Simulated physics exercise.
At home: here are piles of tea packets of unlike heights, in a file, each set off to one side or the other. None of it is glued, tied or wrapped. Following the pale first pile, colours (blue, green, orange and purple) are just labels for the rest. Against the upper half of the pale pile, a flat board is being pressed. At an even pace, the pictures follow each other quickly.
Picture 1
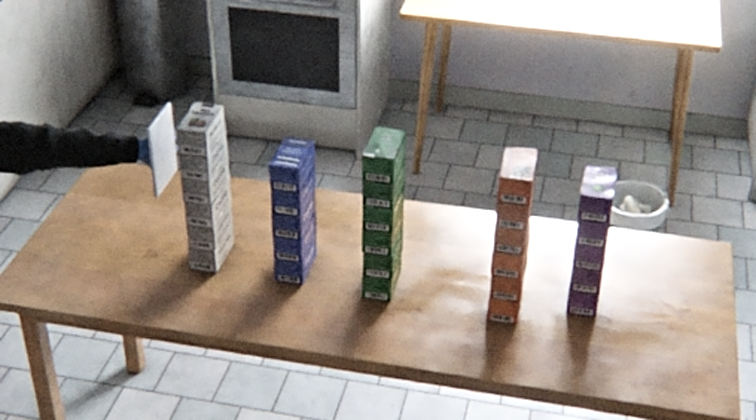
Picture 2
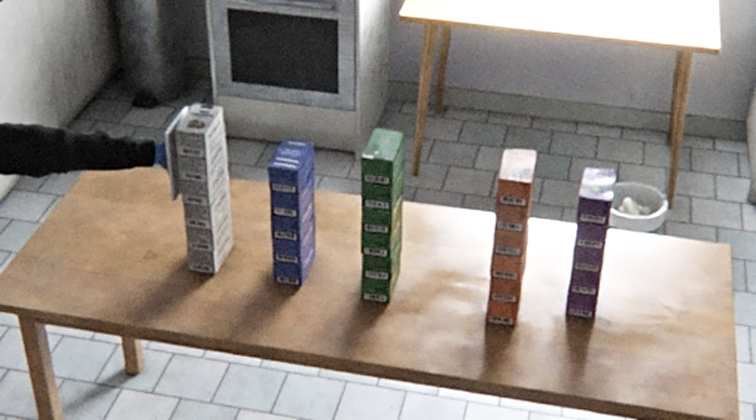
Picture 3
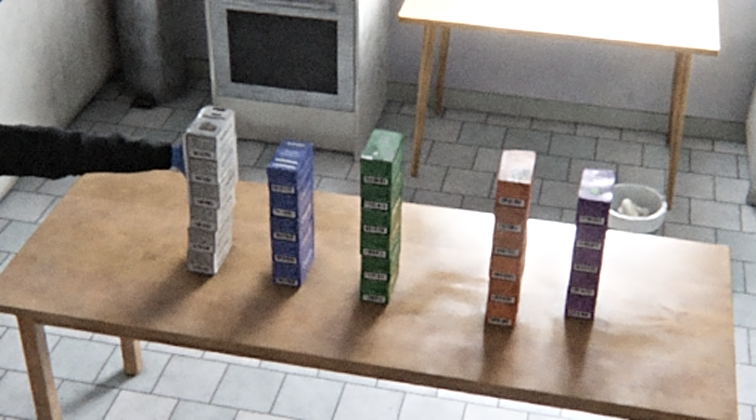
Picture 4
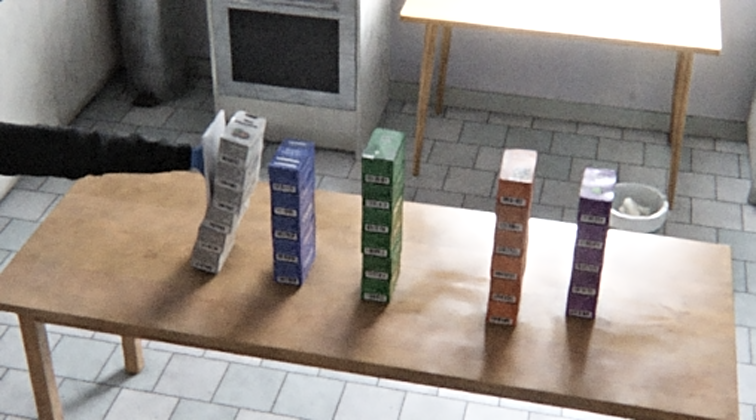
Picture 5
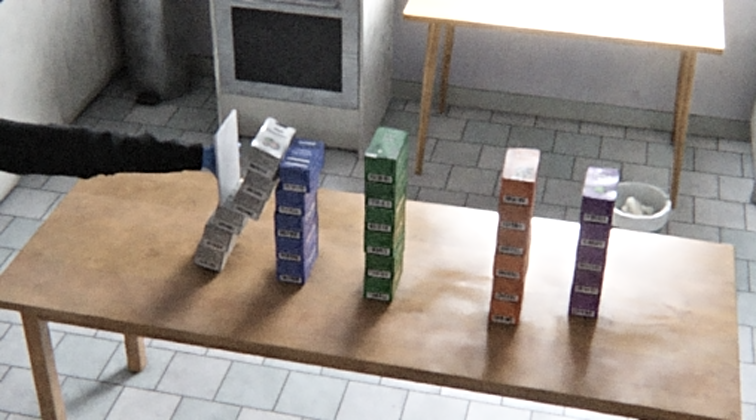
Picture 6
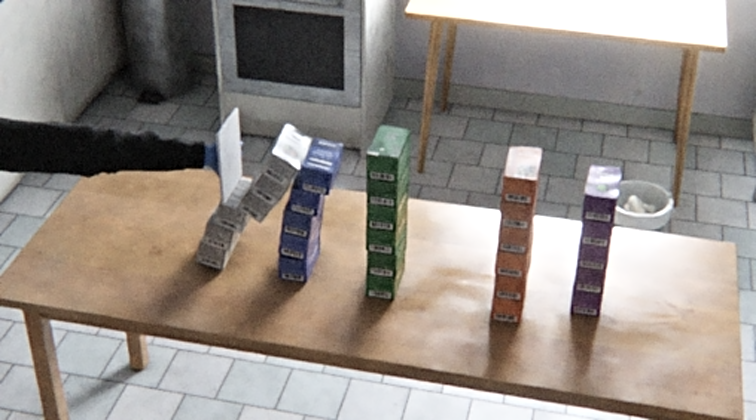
Five tall stacks of small boxes, pale, blue, green, orange and purple from left to right, stand spaced along a brown wooden table in a tiled kitchen, seen from above. An oven, a lighter table and a white bin sit behind. A dark-sleeved arm at left presses a flat white board against the pale stack, which bends rightward into the blue one, whose upper part tilts right, as the view shifts very slightly.
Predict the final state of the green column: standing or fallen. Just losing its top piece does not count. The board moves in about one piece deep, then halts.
Caves in.
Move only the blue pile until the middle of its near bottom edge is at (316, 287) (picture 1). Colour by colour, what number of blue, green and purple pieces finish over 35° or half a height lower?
Blue: 0; green: 0; purple: 0.
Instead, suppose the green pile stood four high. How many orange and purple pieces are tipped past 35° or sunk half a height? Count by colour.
Once things settle, orange has 0 down and purple has 0.
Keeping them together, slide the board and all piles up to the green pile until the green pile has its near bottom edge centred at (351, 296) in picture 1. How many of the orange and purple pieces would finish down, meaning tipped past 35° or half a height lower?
I'd put orange at 5 and purple at 4.
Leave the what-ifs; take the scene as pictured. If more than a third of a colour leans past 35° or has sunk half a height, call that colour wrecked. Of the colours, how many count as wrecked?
The total is 4.
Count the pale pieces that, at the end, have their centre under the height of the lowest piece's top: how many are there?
Counting them up gives 2.
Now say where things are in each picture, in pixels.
In the first frame (pixels give the middle of a visible side), board (151, 155) not yet touching; top green packet (385, 142); top orange packet (519, 162); none of the others has stirred.
The second frame shows board (168, 159) not yet touching; top green packet (384, 144).
The third frame shows board (186, 162) pushing; top green packet (383, 145).
The fourth frame shows board (206, 163) pushing, top of the pale pile leaning a little; top green packet (384, 144); none of the others has stirred.
The fifth frame shows board (217, 163) stopped, top of the pale pile leaning clearly; top green packet (387, 143); top blue packet (302, 153) a little from its place; one has shifted.
The sixth frame shows board (220, 161) stopped, top of the pale pile leaning well over; top green packet (389, 141); top blue packet (323, 155) tilted a little; movement in 4 of them.
Shortly afterwards, 3 of the pale pile down; none of the 6 green packets down (4 of 22 in all colours); top green packet tilted barely; top blue packet tilted a little, about its own height lower.
Next, 3 of the pale pile down; 6 of the 6 green packets down (11 of 22 in all colours); top green packet tilted a little, some two heights lower; top orange packet on its side.
Some moments later, 3 of the pale pile down; 6 of the 6 green packets down (19 of 22 in all colours); top green packet some four heights lower; top orange packet on its side.
In the end, 3 of the pale pile down; 6 of the 6 green packets down (19 of 22 in all colours); top green packet some four heights lower; top orange packet upside down. From the last view, middles, top green packet near (561, 272), top orange packet near (531, 363).
